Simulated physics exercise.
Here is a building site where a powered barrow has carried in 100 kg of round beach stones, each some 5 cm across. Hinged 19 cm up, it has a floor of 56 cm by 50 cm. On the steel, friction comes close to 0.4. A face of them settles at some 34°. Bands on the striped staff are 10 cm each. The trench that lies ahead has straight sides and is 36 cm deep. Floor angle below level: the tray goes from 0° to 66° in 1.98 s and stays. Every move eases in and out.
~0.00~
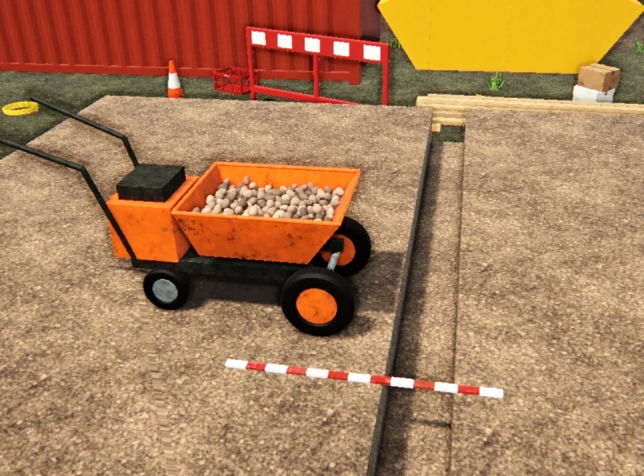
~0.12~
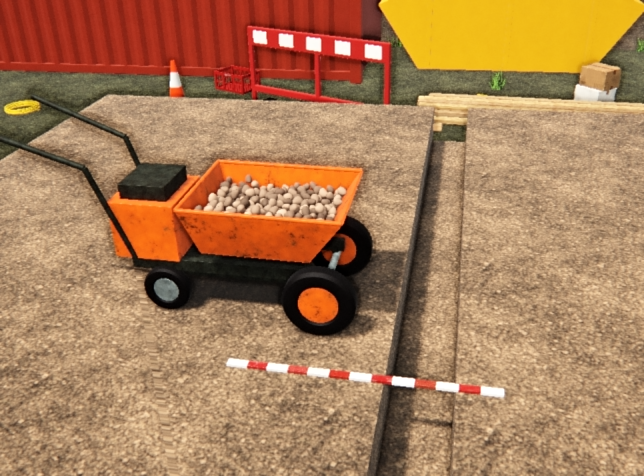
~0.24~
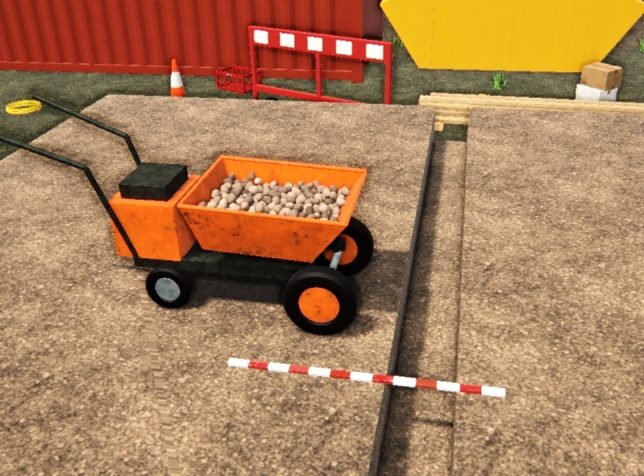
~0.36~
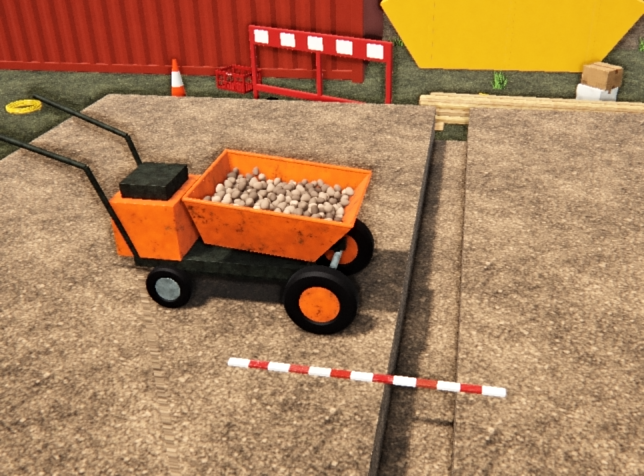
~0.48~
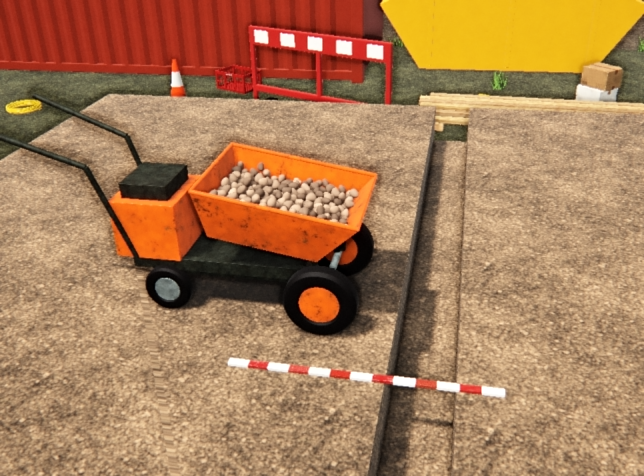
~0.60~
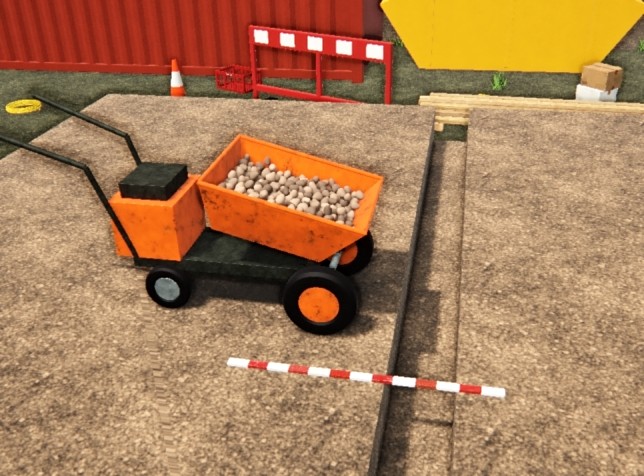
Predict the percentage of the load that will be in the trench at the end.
Predicted: Roughly 76 %.
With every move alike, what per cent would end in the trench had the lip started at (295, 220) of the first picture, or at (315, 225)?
Roughly 100 percent for the first, and 100 percent for the second.
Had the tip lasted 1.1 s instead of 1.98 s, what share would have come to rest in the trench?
It would come to roughly 60 per cent.
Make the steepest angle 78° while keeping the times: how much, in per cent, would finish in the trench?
I'd expect around 70 in a hundred.
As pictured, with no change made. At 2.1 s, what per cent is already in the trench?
About 35%.
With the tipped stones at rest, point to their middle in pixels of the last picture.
Look at roughly (440, 351).
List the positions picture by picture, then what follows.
Lip at (339, 225), floor tilted 0°, highest stones at (276, 195), in the first frame.
The tray is at 1°, its lip at (342, 224); the top of the load is at (275, 194); the stones move at 0.1 m/s on average, in the second frame.
The tray is at 3°, its lip at (346, 225); the top of the load is at (266, 189); the stones move at 0.2 m/s on average, in the third frame.
Lip at (352, 227), floor tilted 6°, highest stones at (249, 182); the stones move at 0.2 m/s on average, in the fourth frame.
The tray is at 10°, its lip at (358, 230); the top of the load is at (243, 175); the stones move at 0.3 m/s on average, in the fifth frame.
The tray is at 15°, its lip at (365, 234); the top of the load is at (249, 168); the stones move at 0.3 m/s on average, in the sixth frame.
After 1.5 s the floor is at 56°; 99 % in the tray, 1 % in the trench; the foremost stones are at (422, 265).
After 2.1 s the floor is at 66°; 49 % in the tray, 35 % in the trench, 16 % past the trench; the foremost stones are at (521, 307).
After 2.4 s the floor is at 66°; 27 % in the tray, 48 % in the trench, 24 % past the trench; the foremost stones are at (571, 320).
After 4.4 s the floor is at 66°; 0 % in the tray, 76 % in the trench, 24 % past the trench; the foremost stones are at (583, 322).
